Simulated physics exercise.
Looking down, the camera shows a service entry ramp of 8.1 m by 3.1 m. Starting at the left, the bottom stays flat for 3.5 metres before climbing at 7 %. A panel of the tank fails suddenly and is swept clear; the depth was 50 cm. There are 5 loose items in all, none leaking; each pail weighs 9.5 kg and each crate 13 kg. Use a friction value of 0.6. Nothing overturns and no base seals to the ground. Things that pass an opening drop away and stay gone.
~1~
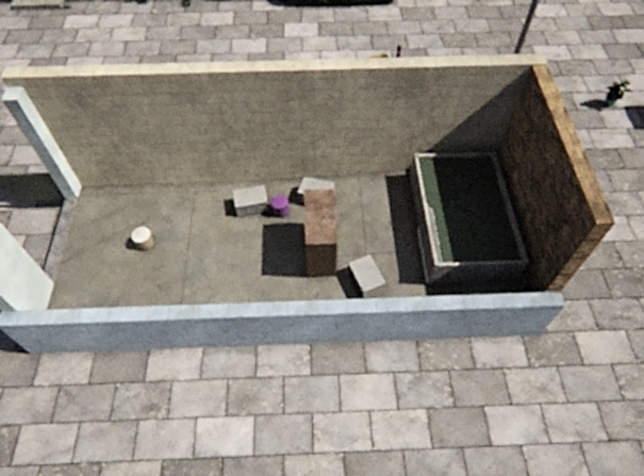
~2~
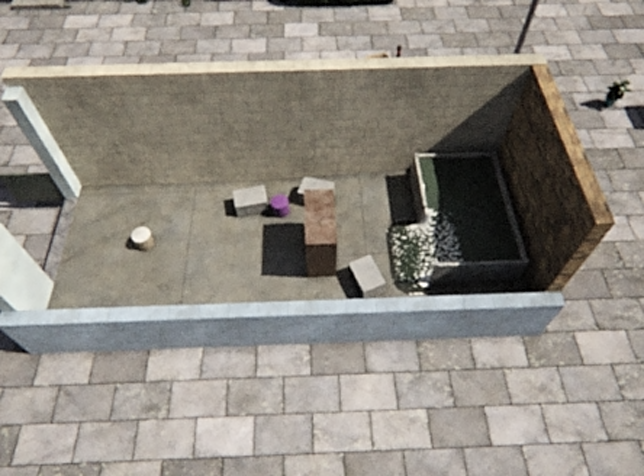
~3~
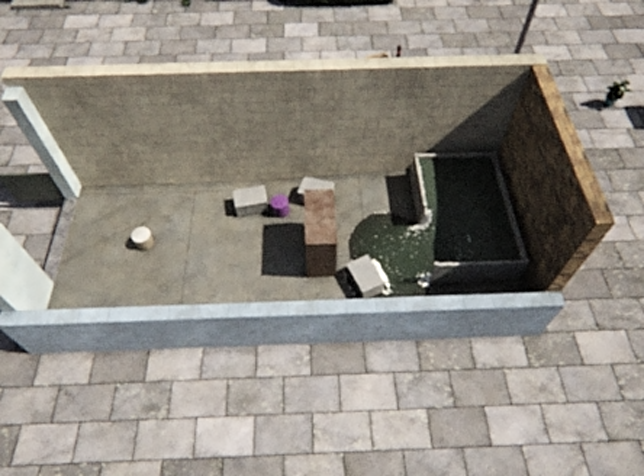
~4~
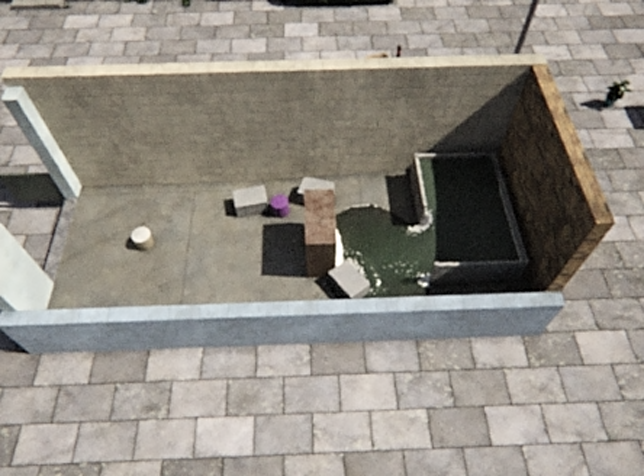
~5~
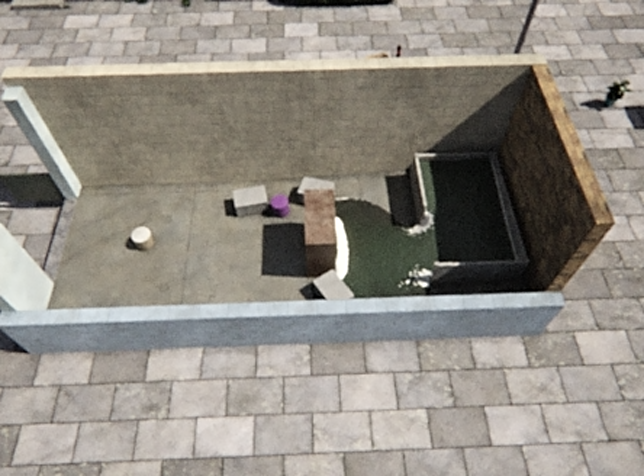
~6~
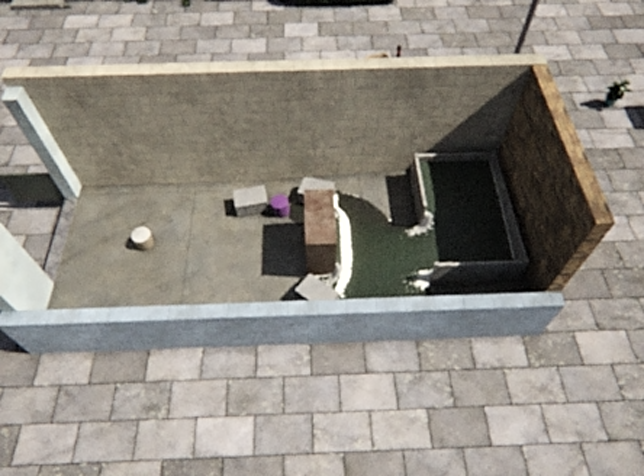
At the start, dark water stands in a tank at the right end of a walled yard, with pale blocks and a purple pail on the dry floor. Foamy water bursts from the tank's left side, spreads left and pushes the nearest pale block along, then froths against a brown block while the pail stays still.
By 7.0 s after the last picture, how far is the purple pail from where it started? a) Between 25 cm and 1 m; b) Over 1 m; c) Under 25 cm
(c) Under 25 cm.
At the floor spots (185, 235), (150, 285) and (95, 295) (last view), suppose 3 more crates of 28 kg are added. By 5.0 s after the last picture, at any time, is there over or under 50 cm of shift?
Result, in sequence: Not exceeded, exceeded, exceeded.
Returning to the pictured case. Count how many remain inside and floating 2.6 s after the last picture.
That would be 0 of them.
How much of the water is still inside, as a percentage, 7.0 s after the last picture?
Close to 66 in a hundred parts remain.
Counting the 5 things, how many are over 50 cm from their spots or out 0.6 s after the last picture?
The number comes to 1.
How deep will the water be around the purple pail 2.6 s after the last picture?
I'd put it at about 2 cm.
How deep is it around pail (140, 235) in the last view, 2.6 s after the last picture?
Around 6 centimetres.
Then, 0.6 s after the last picture the purple pail is near (280, 202), 0.0 m from its start, aground; 0 of 5 are out; 0 afloat.
Then, 2.6 s after the last picture the purple pail is near (280, 202), 0.0 m from its start, aground; 1 of 5 are out; 0 afloat.
Then, 4.6 s after the last picture the purple pail is near (280, 202), 0.0 m from its start, aground; 1 of 5 are out; 1 afloat.
Then, 7.0 s after the last picture the purple pail is near (280, 202), 0.0 m from its start, aground; 1 of 5 are out; 1 afloat.
